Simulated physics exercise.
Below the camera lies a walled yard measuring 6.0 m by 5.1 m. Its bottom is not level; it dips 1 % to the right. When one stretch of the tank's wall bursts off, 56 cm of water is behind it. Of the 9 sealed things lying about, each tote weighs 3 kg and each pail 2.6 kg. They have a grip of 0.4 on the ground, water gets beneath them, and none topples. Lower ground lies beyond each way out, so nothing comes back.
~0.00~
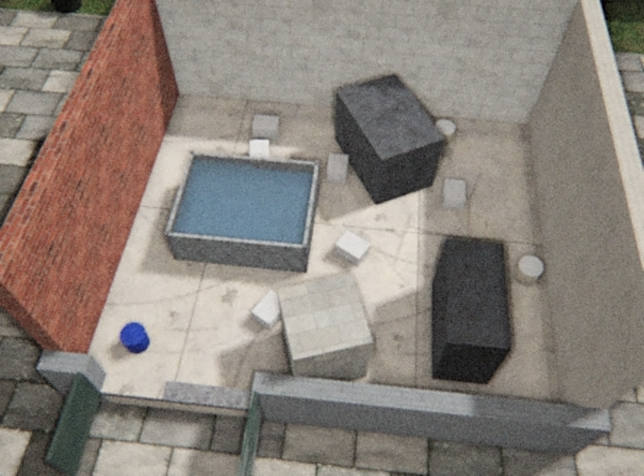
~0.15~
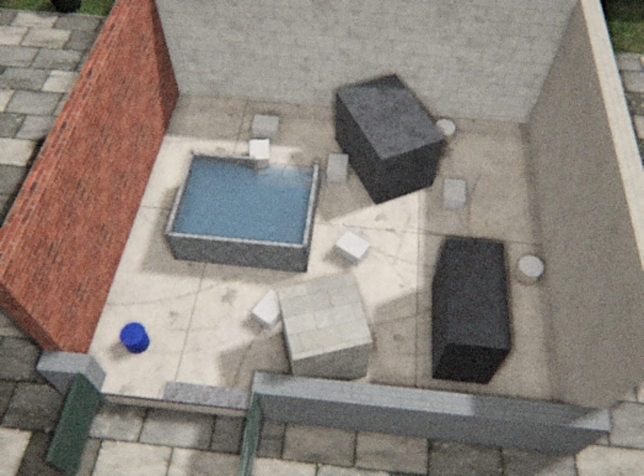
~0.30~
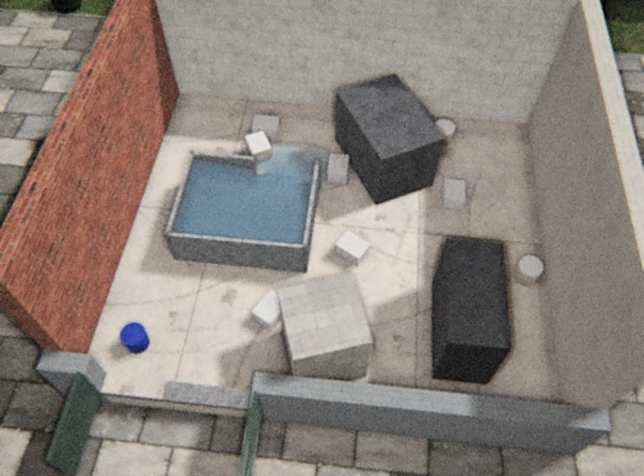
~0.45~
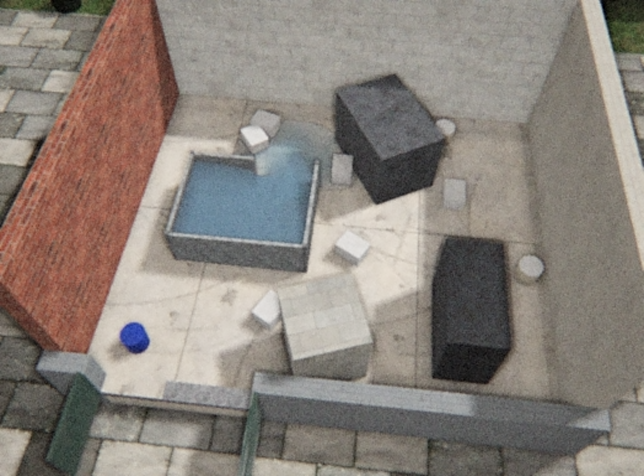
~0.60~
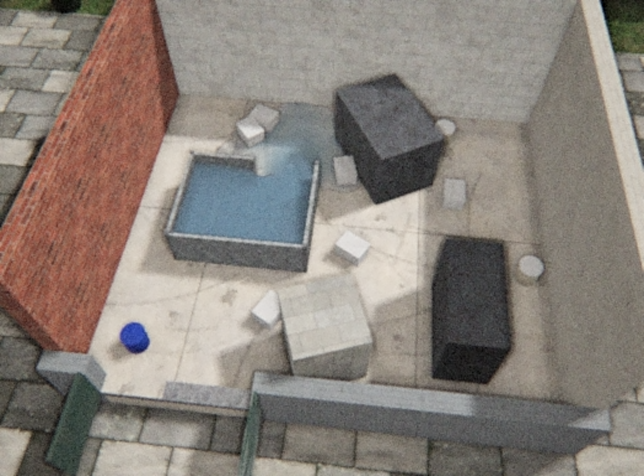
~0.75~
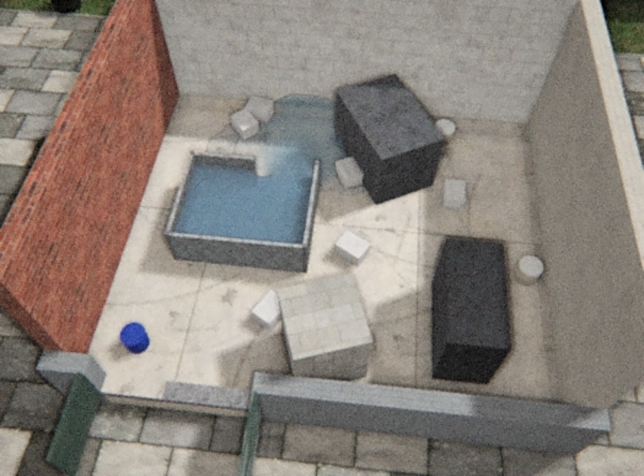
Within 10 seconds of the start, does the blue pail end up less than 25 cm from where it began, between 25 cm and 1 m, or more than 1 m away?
The blue pail ends up more than 1 m away.
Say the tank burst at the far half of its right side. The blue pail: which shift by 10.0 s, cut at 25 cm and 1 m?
Note: Blue pail essentially stationary.
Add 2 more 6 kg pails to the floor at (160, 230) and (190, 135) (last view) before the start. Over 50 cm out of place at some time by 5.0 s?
Well, the first one is higher and the other higher.
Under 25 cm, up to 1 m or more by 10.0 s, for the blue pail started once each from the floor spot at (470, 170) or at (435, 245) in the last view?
Swept far; nearly still.
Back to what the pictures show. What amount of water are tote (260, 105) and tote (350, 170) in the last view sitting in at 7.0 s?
7 and 2 cm.
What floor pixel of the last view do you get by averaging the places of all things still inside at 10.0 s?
I'd put it close to (373, 312) in the last view.
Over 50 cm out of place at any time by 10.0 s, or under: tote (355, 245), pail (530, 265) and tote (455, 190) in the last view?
Well, going one by one, it's too far, too far and not that far.
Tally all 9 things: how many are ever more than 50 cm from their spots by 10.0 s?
All told, that gives 7.
After 2.0 s the blue pail is near (132, 334), 0.0 m from its start, aground; 0 of 9 are out; 2 afloat.
After 4.5 s the blue pail is near (131, 379), 0.6 m from its start, aground; 0 of 9 are out; 2 afloat.
After 7.0 s the blue pail has gone out; 2 of 9 are out; 4 afloat.
After 10.0 s the blue pail has gone out; 2 of 9 are out; 7 afloat.
